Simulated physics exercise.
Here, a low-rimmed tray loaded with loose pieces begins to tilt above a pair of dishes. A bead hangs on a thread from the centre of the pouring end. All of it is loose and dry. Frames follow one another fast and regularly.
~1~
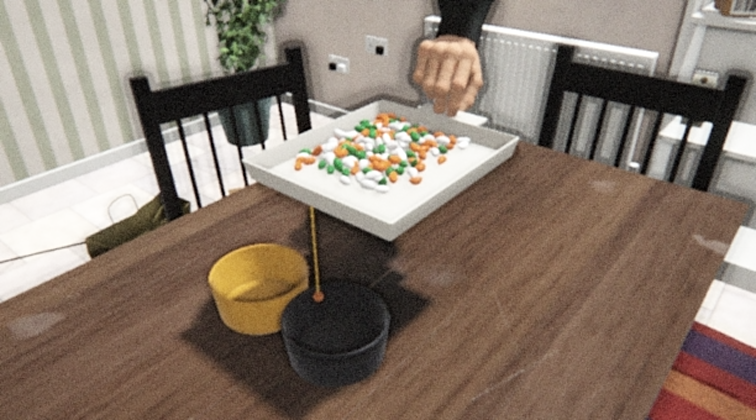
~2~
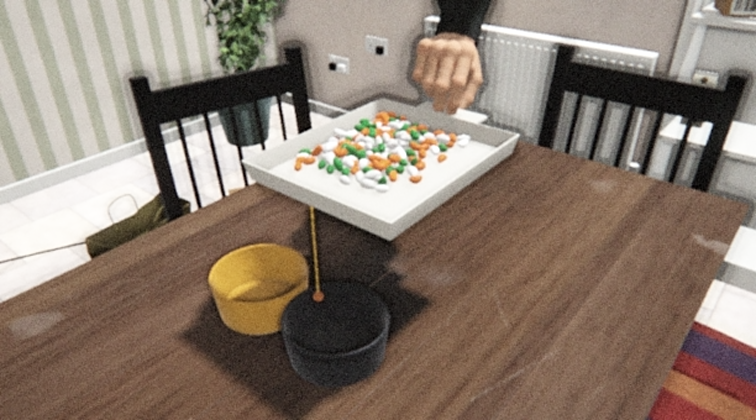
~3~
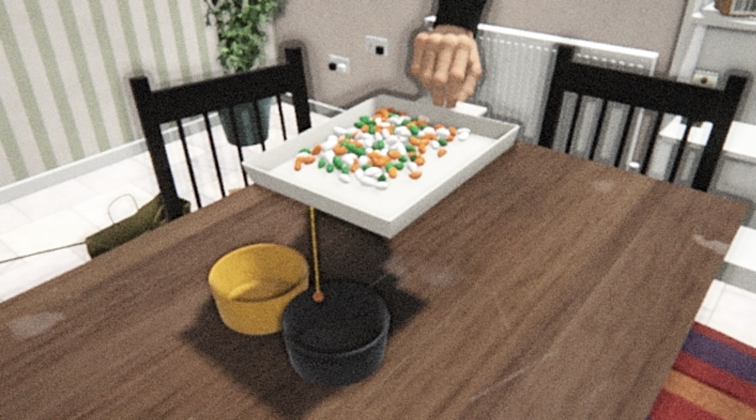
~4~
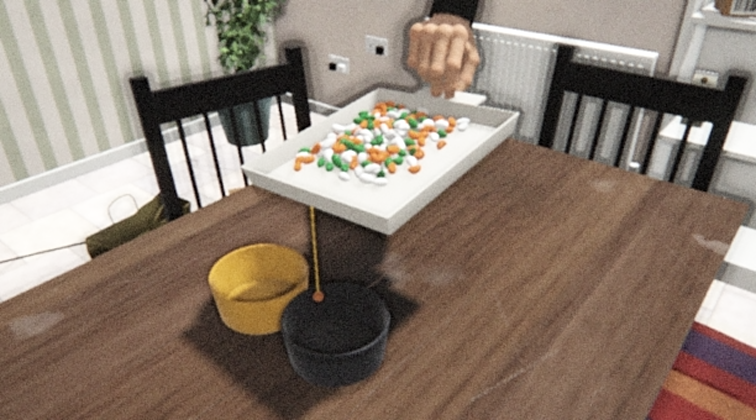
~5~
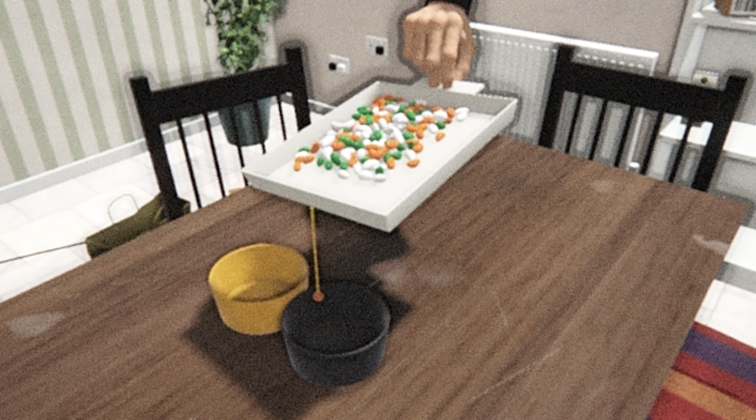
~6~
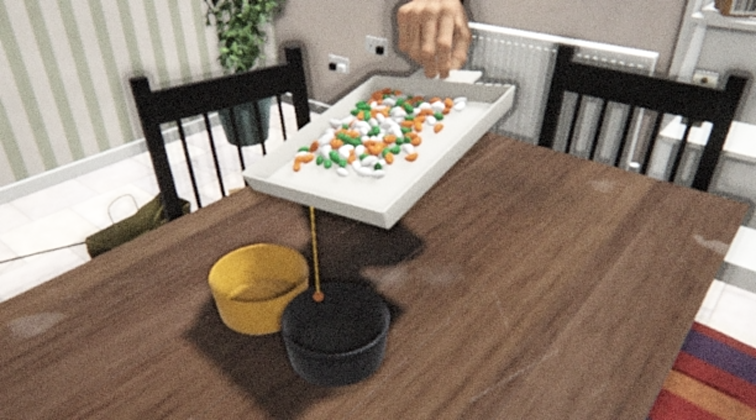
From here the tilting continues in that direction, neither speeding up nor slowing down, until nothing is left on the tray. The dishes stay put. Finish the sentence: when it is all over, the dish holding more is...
The left one.
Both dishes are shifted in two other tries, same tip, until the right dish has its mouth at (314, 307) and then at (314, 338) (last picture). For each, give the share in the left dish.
Roughly 70 per cent, and 90 per cent.
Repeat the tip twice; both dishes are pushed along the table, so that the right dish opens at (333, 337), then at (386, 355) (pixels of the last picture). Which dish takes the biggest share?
Try 1 - the dish at left, try 2 - the dish at left.
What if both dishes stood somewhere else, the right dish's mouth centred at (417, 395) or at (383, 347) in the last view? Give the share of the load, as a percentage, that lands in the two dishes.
You'd get 0 per cent first and 40 per cent second.
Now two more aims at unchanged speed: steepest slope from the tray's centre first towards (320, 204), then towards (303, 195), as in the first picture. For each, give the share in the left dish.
First case: 0 %; second case: 40 %.
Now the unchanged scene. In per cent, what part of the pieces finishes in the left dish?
Roughly 90 %.
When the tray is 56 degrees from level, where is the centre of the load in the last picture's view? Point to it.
I'd put it at about (310, 135).
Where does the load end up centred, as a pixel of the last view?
Near (263, 298).
Just after the last frame, tray tipped steeply; every one on the tray.
A moment on, tray tipped right over; almost all on the tray; just a few in the left dish; just a few outside both.
Further on, tray tipped past a quarter turn; almost all in the left dish; about a tenth outside both.
When it is over, tray tipped past a quarter turn; not one in the right dish; almost all in the left dish; about a tenth outside both.
